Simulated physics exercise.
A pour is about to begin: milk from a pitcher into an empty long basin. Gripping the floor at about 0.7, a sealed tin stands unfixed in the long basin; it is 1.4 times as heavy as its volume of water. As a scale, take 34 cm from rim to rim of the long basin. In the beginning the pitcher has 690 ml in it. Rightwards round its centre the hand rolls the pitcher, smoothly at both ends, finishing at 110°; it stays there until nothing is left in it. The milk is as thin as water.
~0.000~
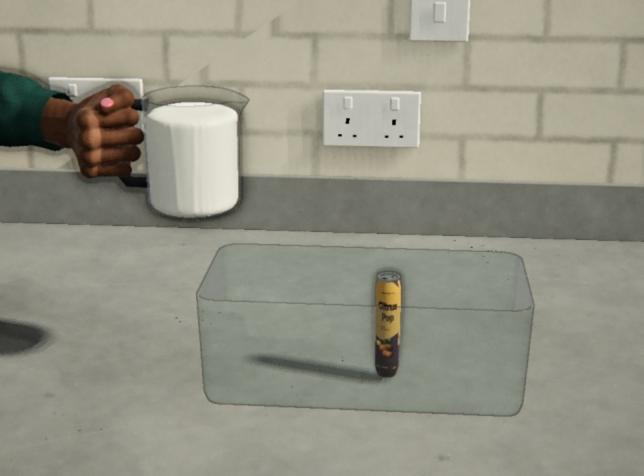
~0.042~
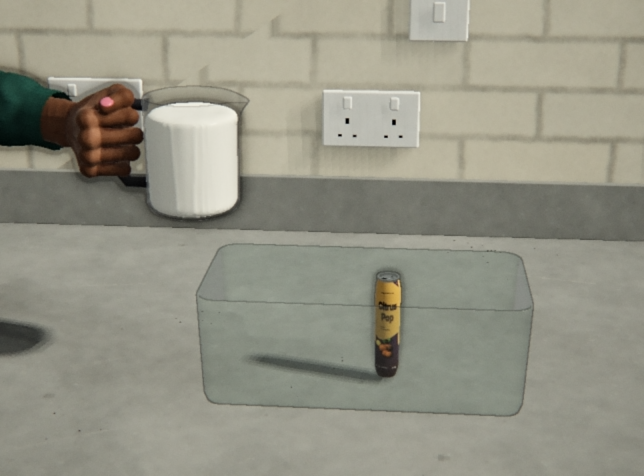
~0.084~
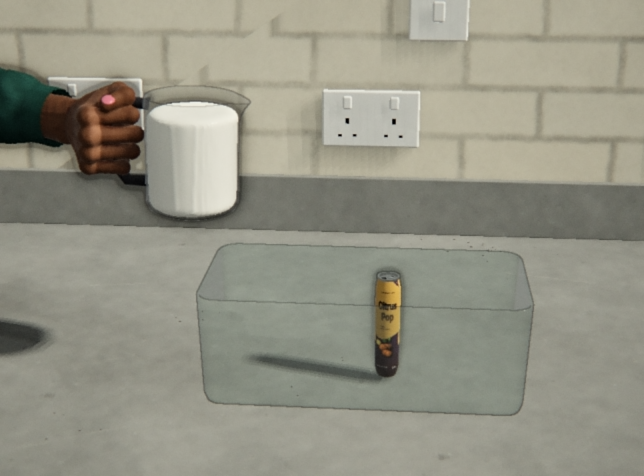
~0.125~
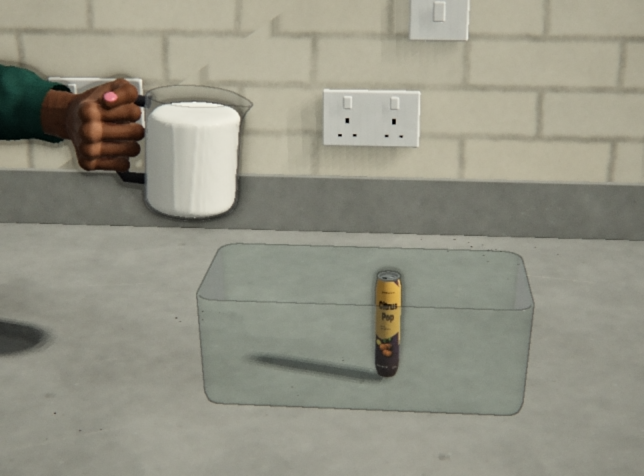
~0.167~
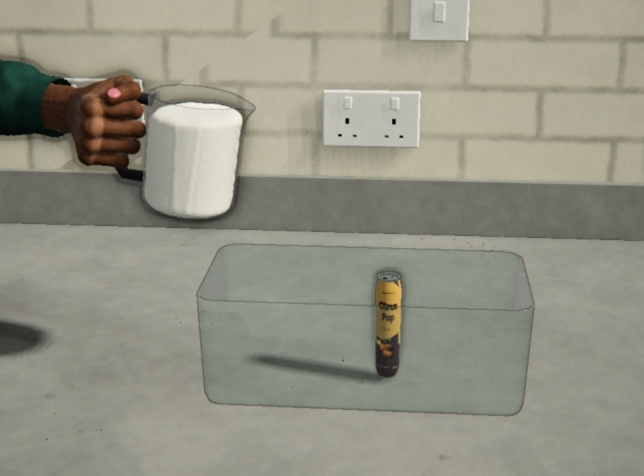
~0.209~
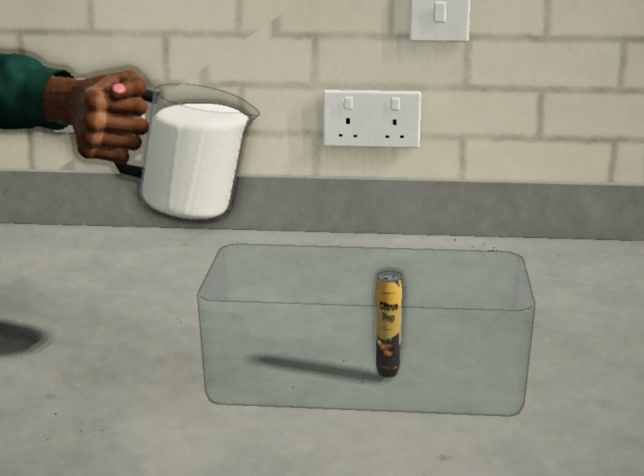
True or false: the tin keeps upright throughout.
True.
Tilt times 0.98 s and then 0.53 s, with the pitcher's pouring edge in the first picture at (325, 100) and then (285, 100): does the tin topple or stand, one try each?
The tin overturns the first time and overturns the second time.
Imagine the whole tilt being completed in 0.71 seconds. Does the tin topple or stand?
Outcome - the tin remains standing.
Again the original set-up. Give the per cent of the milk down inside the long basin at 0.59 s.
About 4%.
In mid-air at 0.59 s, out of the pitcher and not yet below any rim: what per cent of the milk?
Near 16 per cent of it all.
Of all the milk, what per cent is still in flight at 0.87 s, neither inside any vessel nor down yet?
20 per cent, roughly.
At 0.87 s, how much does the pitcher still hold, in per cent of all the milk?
Close to 24 percent of the total.
Then, 0.59 s in, the tilt is 72° and 80 per cent is still to pour; the tin stands where it began.
Then, 0.87 s in, the tilt is 107° and 24 per cent is still to pour; the tin stands where it began.
Then, 1.16 s in, the tilt is 110° and 1 per cent is still to pour; the tin stands where it began.
Then, 1.48 s in, the tilt is 110° and 0 per cent is still to pour; the tin stands where it began.
Finally, the tin stands where it began.
